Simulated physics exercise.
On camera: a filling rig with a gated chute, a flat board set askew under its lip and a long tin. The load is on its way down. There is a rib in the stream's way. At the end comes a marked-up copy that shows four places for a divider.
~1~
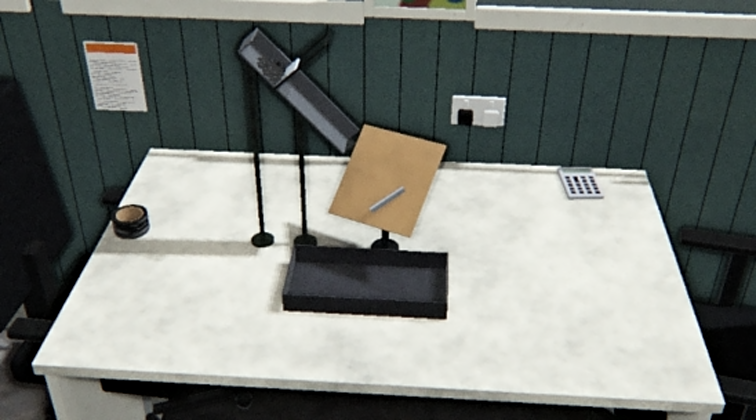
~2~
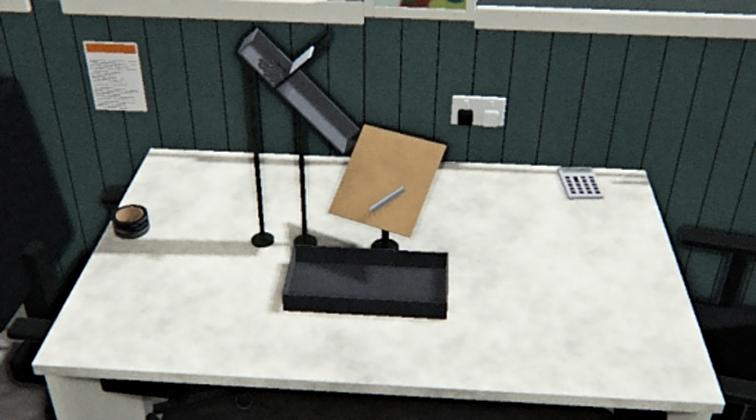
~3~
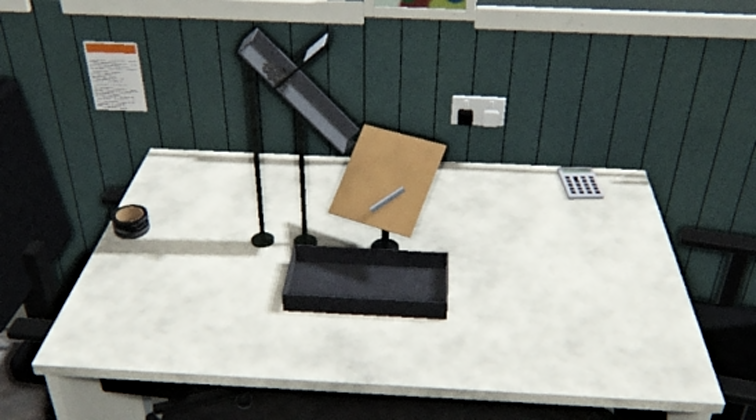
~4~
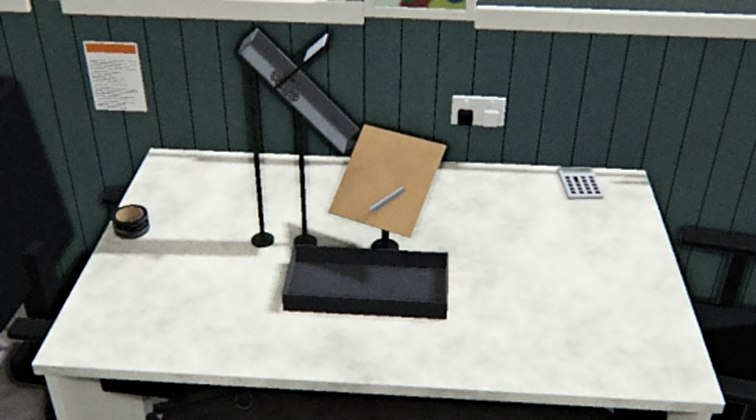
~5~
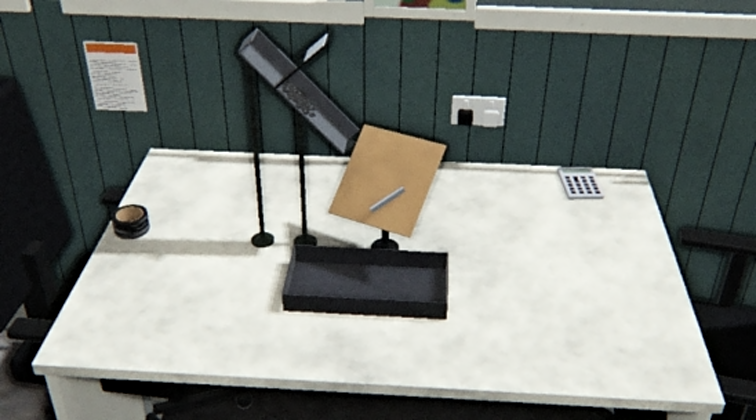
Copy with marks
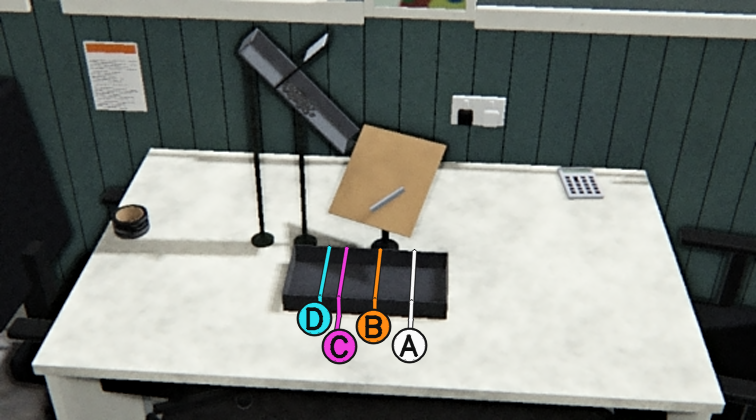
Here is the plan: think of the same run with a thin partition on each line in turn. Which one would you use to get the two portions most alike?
C beats the others.
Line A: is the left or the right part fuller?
Left.
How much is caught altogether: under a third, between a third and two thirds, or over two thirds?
About that: Over two thirds.
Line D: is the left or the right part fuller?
The right side.
On the marked copy, line A crosses the front rim at (411, 301); line B crosses the front rim at (374, 299); line C crosses the front rim at (338, 297); line D crosses the front rim at (320, 296).
With A, of what is caught, nearly all on the left of the divider, a stray few on the right.
With B, of what is caught, nearly all on the left of the divider, a small part on the right.
With C, of what is caught, about two thirds on the left of the divider, about a third on the right.
With D, of what is caught, a stray few on the left of the divider, nearly all on the right.
